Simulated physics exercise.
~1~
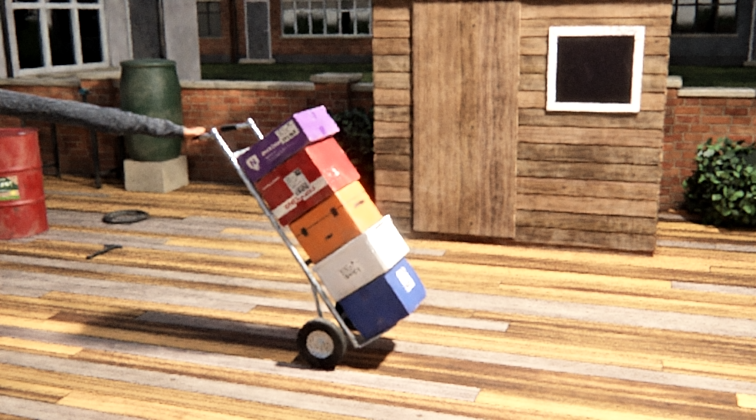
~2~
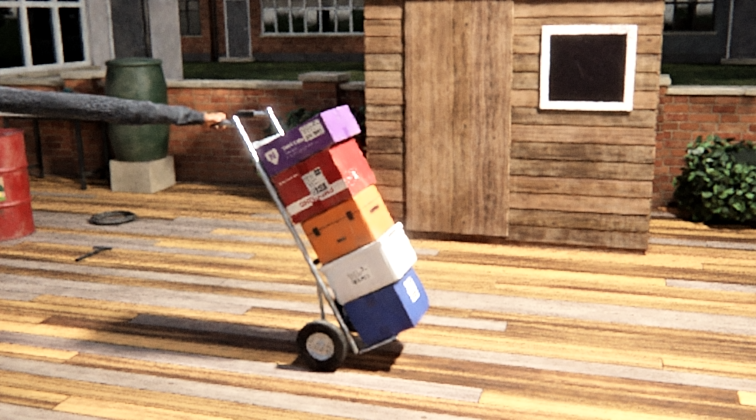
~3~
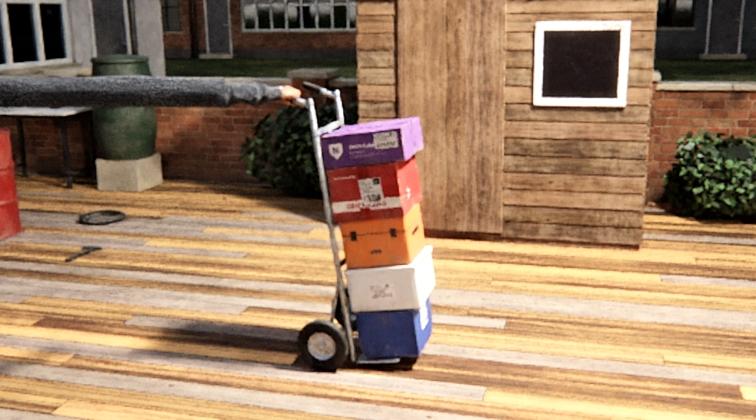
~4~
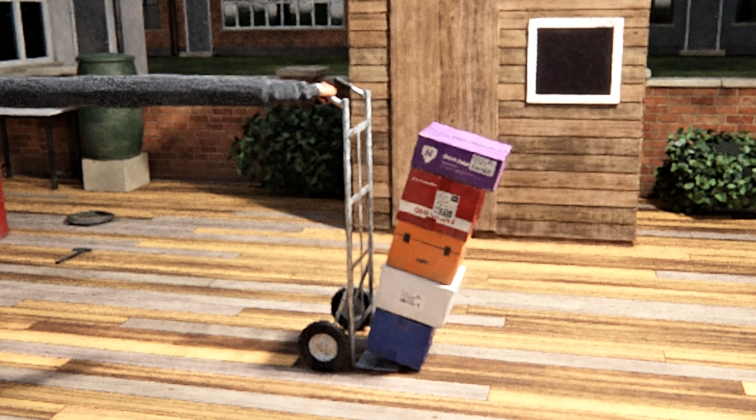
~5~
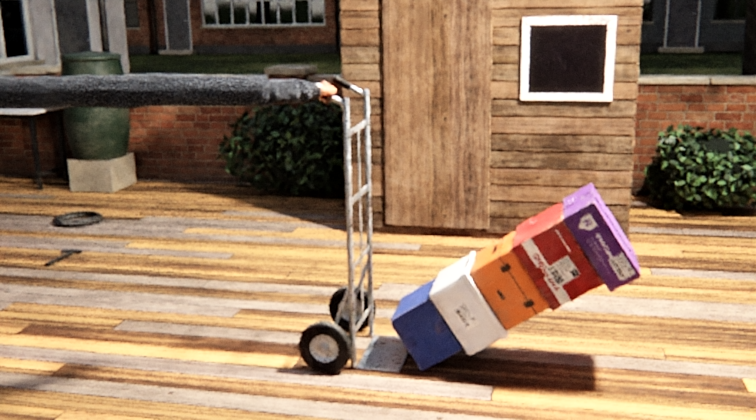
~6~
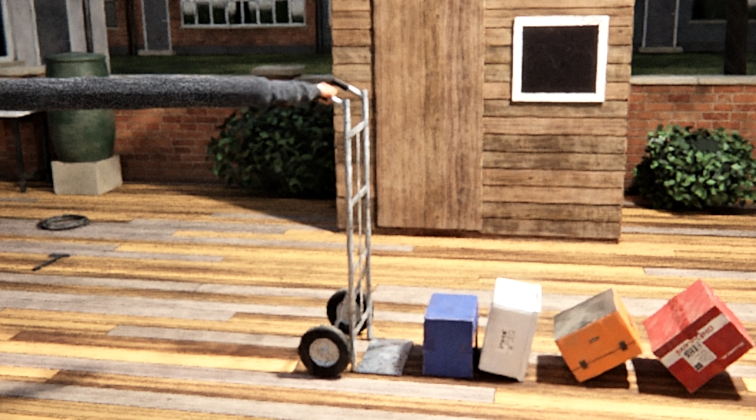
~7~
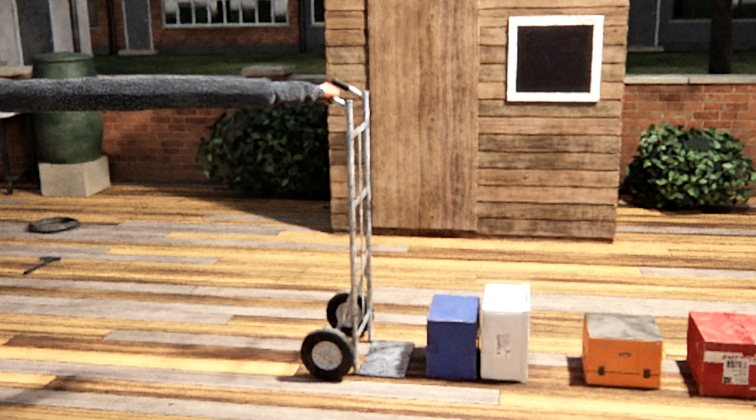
The footage shows an arm swinging a hand truck upright on a wooden deck, whereupon its stack of purple, red, orange, white and blue boxes tips forward and topples to the right, leaving the boxes strewn in a row, the purple one out of view, beside the standing truck.
